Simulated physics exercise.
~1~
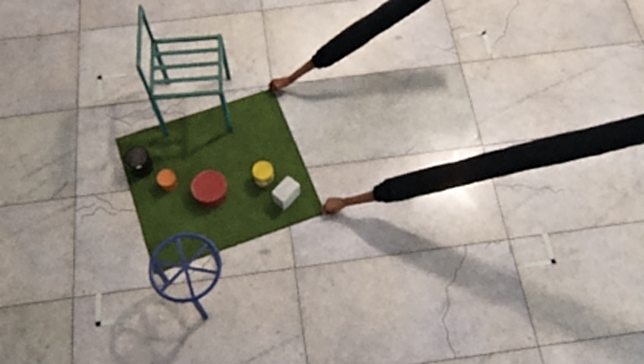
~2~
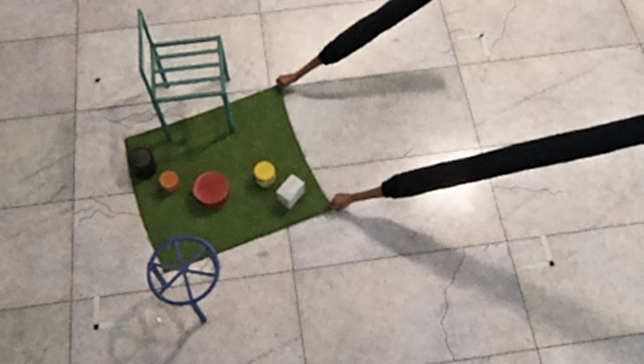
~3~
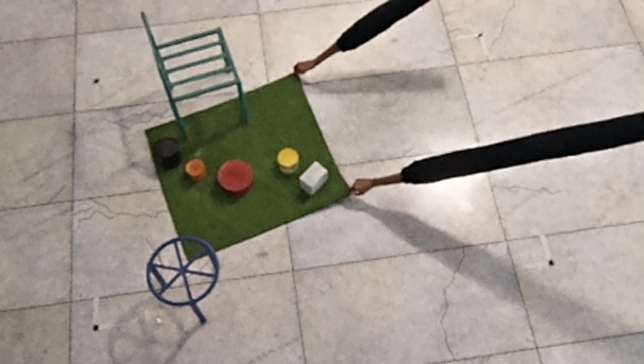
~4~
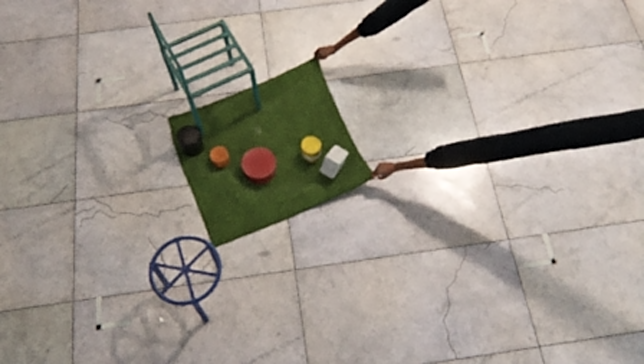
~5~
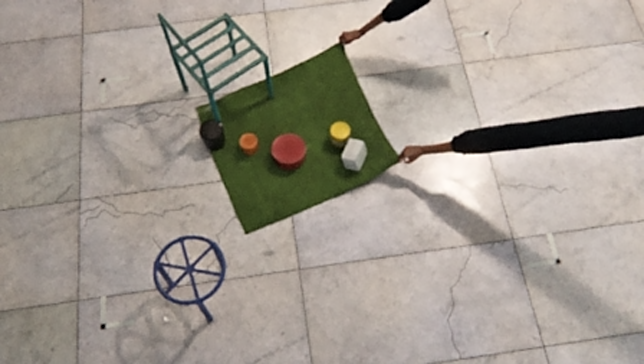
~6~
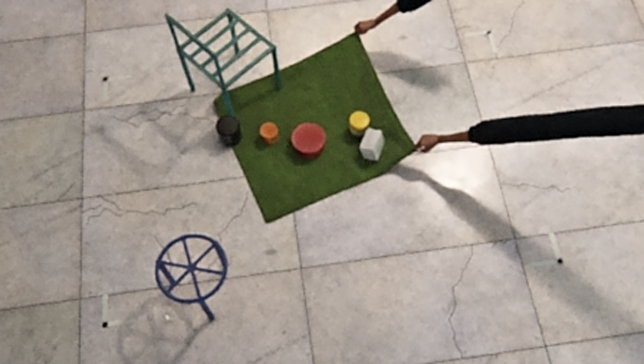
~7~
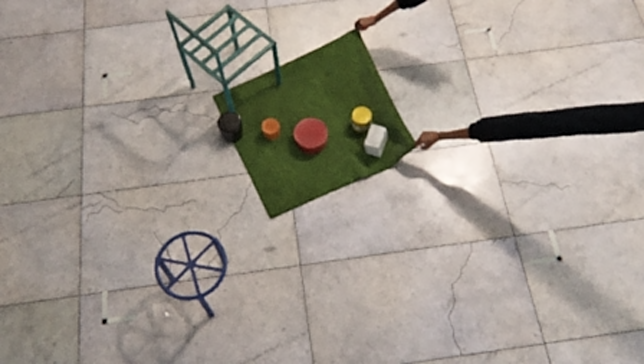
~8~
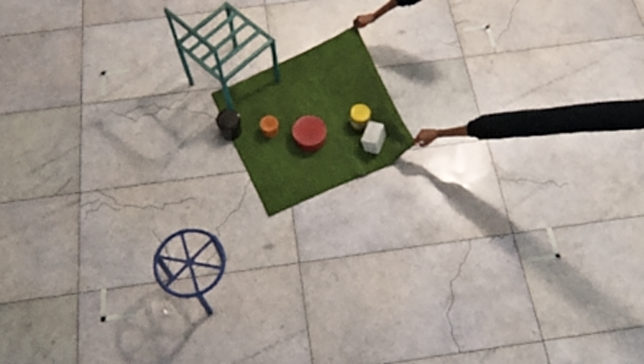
On a marble floor, two hands dragging a green mat rightward and upward with small pots, leaving a blue wheel-like stool behind.
